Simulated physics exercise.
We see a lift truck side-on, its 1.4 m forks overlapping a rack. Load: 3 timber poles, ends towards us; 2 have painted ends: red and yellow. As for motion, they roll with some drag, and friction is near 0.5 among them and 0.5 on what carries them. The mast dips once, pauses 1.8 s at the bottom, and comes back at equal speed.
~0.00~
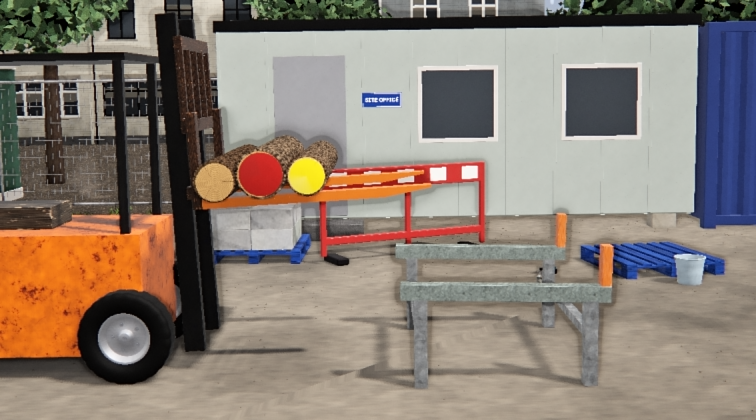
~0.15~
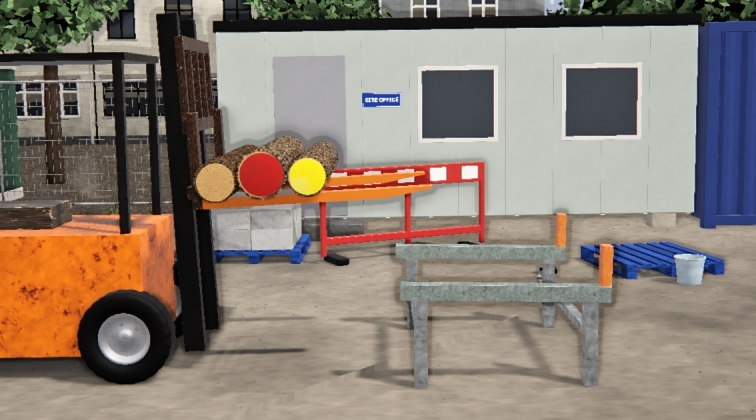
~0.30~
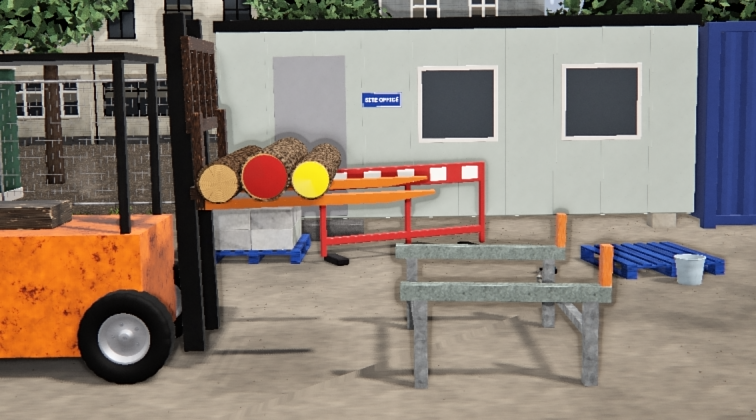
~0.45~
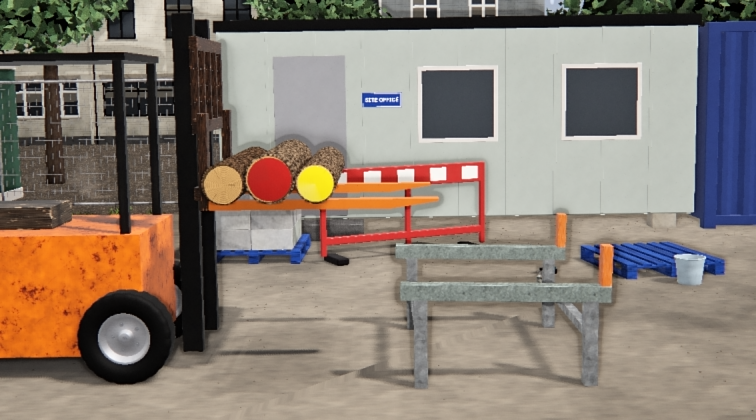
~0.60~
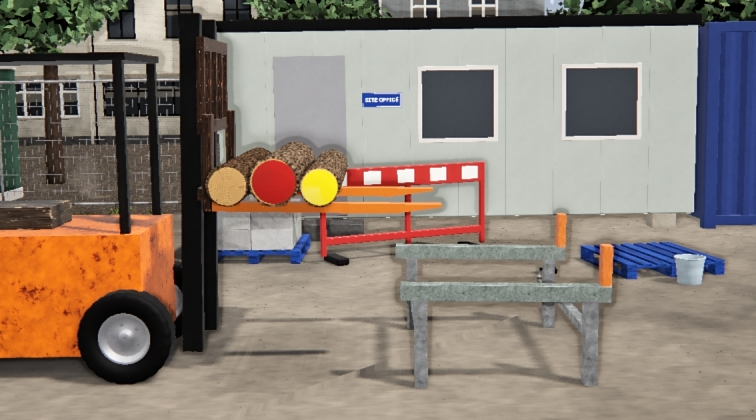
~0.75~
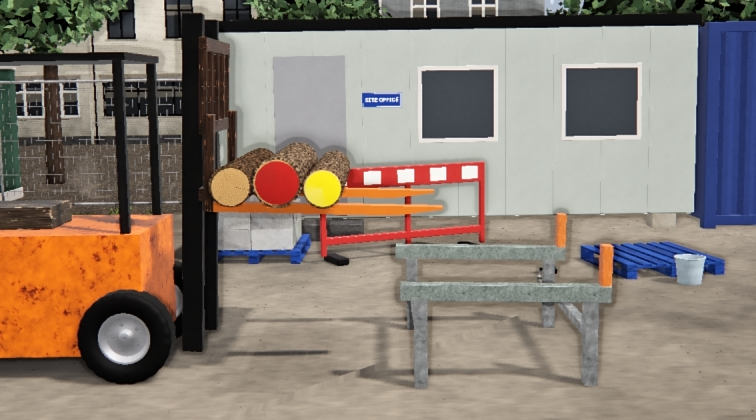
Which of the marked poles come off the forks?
Red: Is retained. Yellow: Is retained.
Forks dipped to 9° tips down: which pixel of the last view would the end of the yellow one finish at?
Near pixel (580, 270).
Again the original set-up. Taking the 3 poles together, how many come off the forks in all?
Count of them: 0.
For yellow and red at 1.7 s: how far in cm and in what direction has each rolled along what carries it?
Rightward shift: Yellow 10 cm, red 10 cm.
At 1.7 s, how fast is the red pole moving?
Estimated speed near 0.1 m/s.
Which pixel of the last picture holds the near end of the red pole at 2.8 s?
I'd point to somewhere near (317, 180).
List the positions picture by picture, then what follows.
In the first picture, red (260, 174), yellow (307, 176); forks 3° tips up; tips at (426, 186); 3 of the 3 lie directly on the forks.
In the second picture, red (261, 175), yellow (307, 177); forks 3° tips up.
In the third picture, red (265, 177), yellow (311, 180); forks 1° tips up.
In the fourth picture, red (269, 180), yellow (315, 184); forks level; tips at (434, 199).
In the fifth picture, red (274, 182), yellow (320, 188); forks 2° tips down.
In the sixth picture, red (277, 183), yellow (323, 189); forks 2° tips down; tips at (438, 208).
Then, 1.7 s in, red is on the forks, 90 cm from the tips, rolling right; yellow is on the forks, 65 cm from the tips, rolling right; 0 gone from the forks.
Then, 2.8 s in, red is on the forks, 75 cm from the tips; yellow is on the forks, 50 cm from the tips; 0 gone from the forks.
Then, 4.1 s in, red is on the forks, 75 cm from the tips, rolling left; yellow is on the forks, 50 cm from the tips, rolling left; 0 gone from the forks.
In the end (5.6 s), red is on the forks, 105 cm from the tips; yellow is on the forks, 75 cm from the tips; 0 gone from the forks.
